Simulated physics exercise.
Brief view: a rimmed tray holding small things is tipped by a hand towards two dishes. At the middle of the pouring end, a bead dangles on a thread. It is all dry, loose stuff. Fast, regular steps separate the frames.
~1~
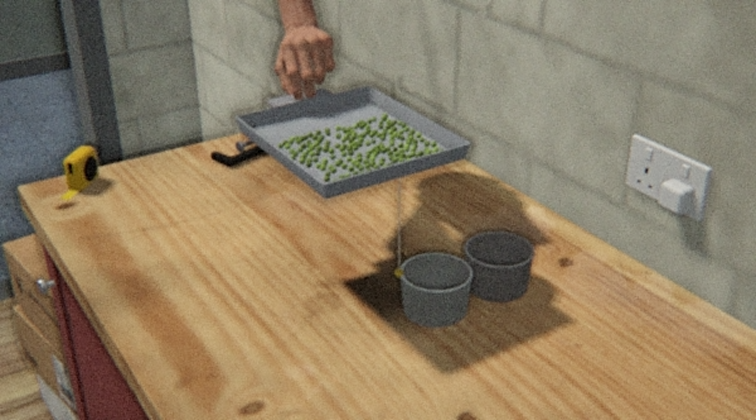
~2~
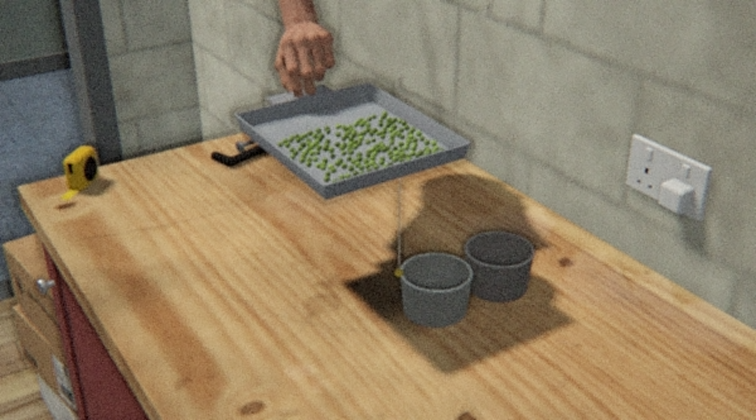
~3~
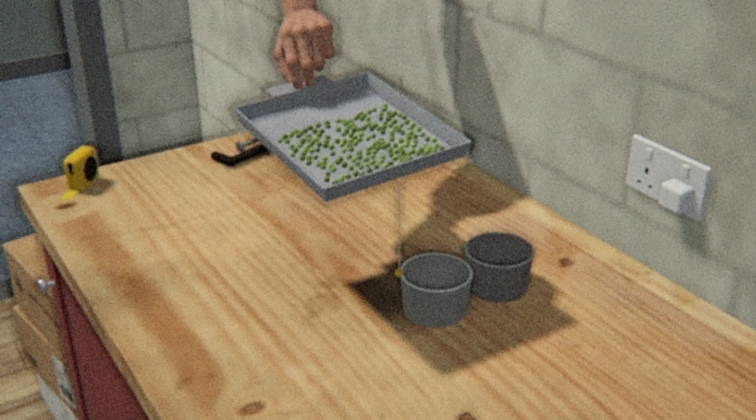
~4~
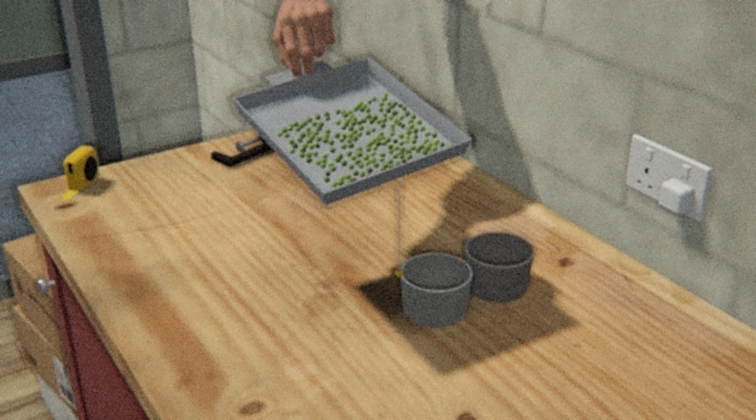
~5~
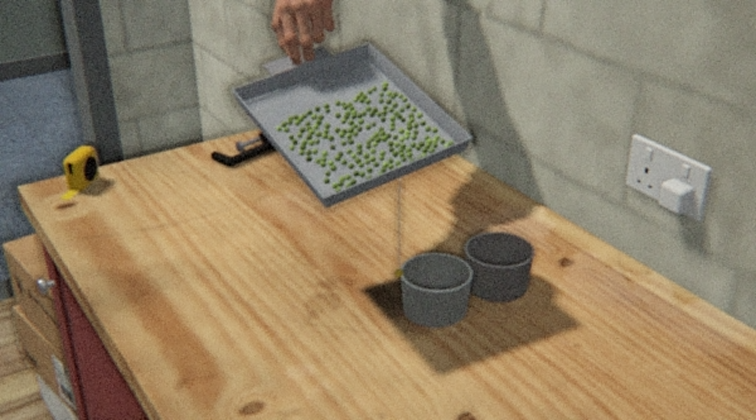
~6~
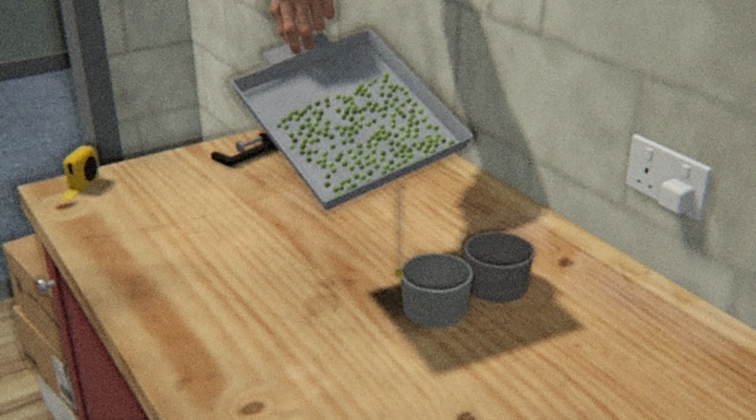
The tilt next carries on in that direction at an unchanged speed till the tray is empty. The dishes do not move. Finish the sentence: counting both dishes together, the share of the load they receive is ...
The share is smaller than half.
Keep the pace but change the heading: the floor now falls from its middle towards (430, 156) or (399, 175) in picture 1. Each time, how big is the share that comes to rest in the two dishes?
First heading 70 %, second heading 0 %.
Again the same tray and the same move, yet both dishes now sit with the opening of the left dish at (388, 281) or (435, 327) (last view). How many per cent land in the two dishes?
Respectively 0 percent and 10 percent.
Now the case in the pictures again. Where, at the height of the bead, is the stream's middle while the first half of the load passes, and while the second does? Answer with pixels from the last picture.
Early-half point (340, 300); late-half point (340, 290).
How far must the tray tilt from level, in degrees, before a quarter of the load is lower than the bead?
Roughly 110 degrees.
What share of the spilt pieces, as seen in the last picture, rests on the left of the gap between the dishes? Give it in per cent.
It works out to some 100 per cent.
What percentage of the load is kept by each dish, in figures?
Per cent held at the end: Left dish 0, right dish 0.
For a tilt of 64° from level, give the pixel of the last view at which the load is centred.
Roughly at (361, 174).
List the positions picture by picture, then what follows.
Corners of the pouring end at (325, 182) and (465, 143), level; middle of the load at (372, 151), dried peas; left dish at (456, 303); right dish at (520, 279); bead on its thread at (399, 273), in the first frame.
Corners of the pouring end at (325, 183) and (465, 142), level; middle of the load at (372, 150), in the second frame.
Corners of the pouring end at (325, 186) and (465, 141), tipped barely, lowest at the left corner; middle of the load at (372, 147), in the third frame.
Corners of the pouring end at (326, 190) and (466, 139), tipped a little, lowest at the left corner; middle of the load at (372, 143), in the fourth frame.
Corners of the pouring end at (326, 194) and (466, 137), tipped clearly, lowest at the left corner; middle of the load at (372, 139), in the fifth frame.
Corners of the pouring end at (326, 198) and (467, 135), tipped clearly, lowest at the left corner; middle of the load at (373, 137), a small part on the move; left dish at (456, 303); right dish at (520, 279), in the sixth frame.
Soon, tray tipped steeply; nearly all on the tray; a stray few in the air.
A while on, tray tipped past a quarter turn; most on the tray; a small part outside both; a small part in the air.
Towards the end, tray tipped past a quarter turn; all outside both.
Finally, tray tipped past a quarter turn; none in the left dish; none in the right dish; all outside both.
